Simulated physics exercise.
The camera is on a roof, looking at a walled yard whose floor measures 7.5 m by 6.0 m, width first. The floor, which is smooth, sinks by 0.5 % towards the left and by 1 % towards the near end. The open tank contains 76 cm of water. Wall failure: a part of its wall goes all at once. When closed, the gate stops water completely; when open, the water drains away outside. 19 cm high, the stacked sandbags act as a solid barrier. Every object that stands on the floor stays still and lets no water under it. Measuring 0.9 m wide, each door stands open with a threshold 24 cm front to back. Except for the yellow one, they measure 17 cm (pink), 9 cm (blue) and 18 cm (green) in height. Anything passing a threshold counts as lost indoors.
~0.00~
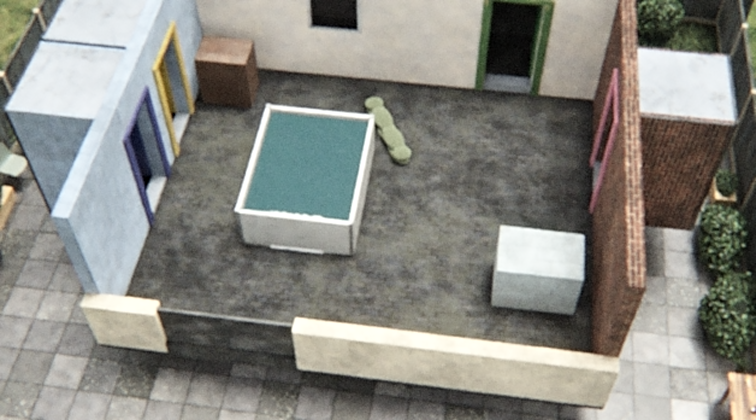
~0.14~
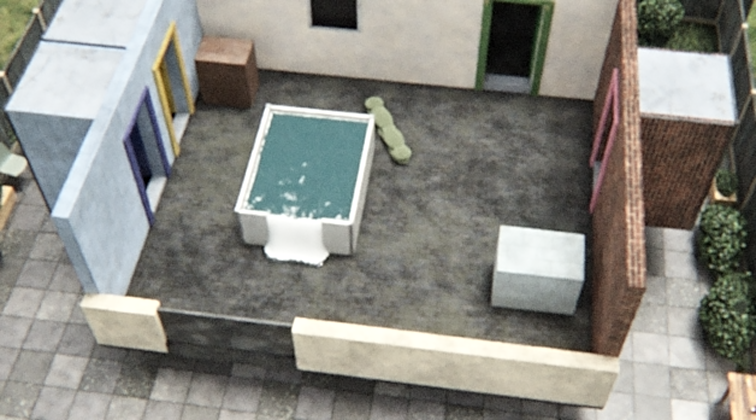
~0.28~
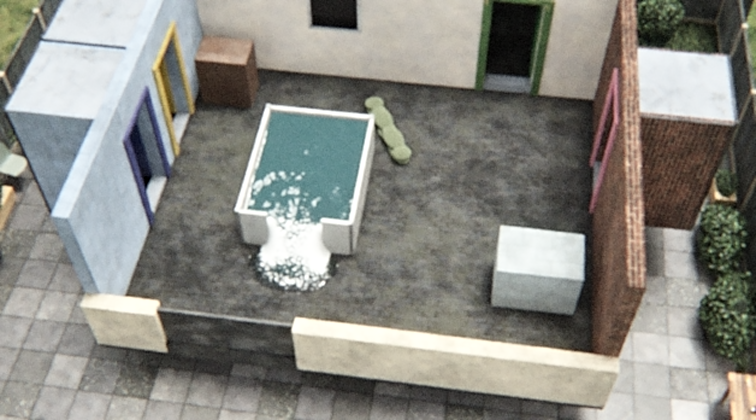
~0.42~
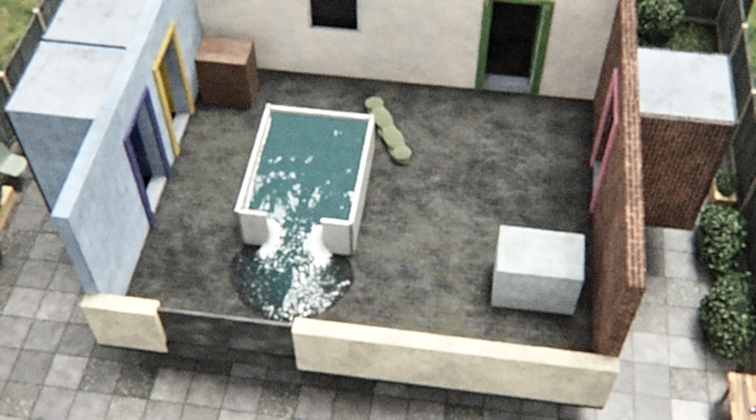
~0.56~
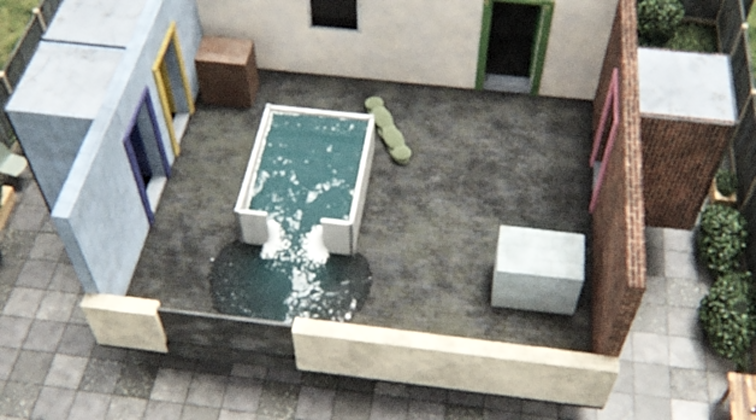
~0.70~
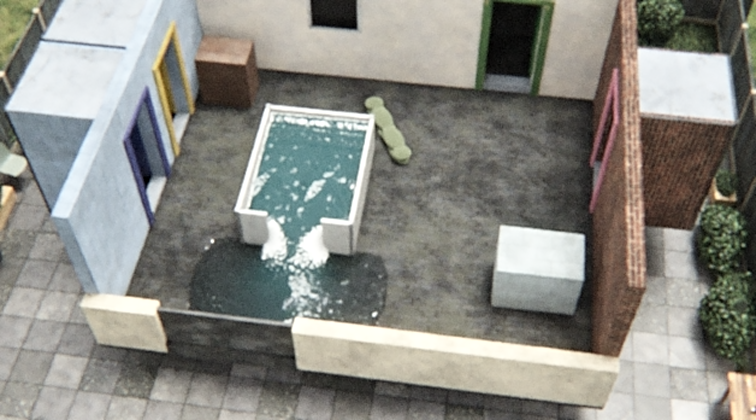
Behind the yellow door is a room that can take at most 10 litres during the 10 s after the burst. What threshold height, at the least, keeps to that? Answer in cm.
I would say about 12 cm.
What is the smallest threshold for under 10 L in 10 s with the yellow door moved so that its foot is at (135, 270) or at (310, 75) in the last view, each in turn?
Around 22 and 8.5 cm respectively.
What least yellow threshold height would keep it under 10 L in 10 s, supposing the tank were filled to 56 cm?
I'd go with near 8.5 cm then.
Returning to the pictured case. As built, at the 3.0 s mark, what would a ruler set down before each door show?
Yellow door 3 cm, pink door 0 cm, blue door 7 cm, green door 0 cm.
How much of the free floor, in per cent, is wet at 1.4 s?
Some 15 in a hundred.
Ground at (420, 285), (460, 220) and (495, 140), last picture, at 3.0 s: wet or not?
One by one: Drenched, clear, clear.
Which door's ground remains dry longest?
I'd say the green one.
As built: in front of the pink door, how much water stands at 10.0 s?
It comes to about 2.5 centimetres deep.
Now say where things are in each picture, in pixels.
The first picture shows the open tank at (308, 165) is whole and still, 76 cm deep; the yellow door at (174, 94) is dry.
In the second picture, the front is at (273, 260), 0.3 m from the gap at (297, 237); 0.3 m2 of floor is wet, 76 cm left at the back.
In the third picture, the front is at (270, 284), 0.8 m from the gap at (297, 238); 0.9 m2 of floor is wet, 76 cm left at the back.
In the fourth picture, the gap is at (297, 238), the front 1.5 m out at a hidden place; the back of the open tank holds 76 cm.
In the fifth picture, the gap is at (297, 238), the front 1.9 m out at a hidden place; the back of the open tank holds 73 cm.
In the sixth picture, the gap is at (297, 237), the front 2.0 m out at a hidden place; the back of the open tank holds 65 cm; 2.8 m in a straight line remain to the yellow door at (174, 94).
After 1.4 s water covers 15 % of the floor, deepest (46 cm) near (293, 250); it has not reached the yellow door.
After 3.0 s water covers 40 % of the floor, deepest (36 cm) near (126, 326); 3 cm at the yellow door, 0 litres in over its 7 cm threshold.
After 10.0 s water covers 95 % of the floor, deepest (13 cm) near (115, 324); 11 cm at the yellow door, 60 litres in over its 7 cm threshold.
At the yellow door as built, the water arrived by 2.9 s and peaked near 14 cm at 7.6 s.
Run again over the same 10 s with other heights there, 16 litres in over 11 cm, 2 litres over 14.5 cm. The limit of 10 litres is kept from about 12 cm up.
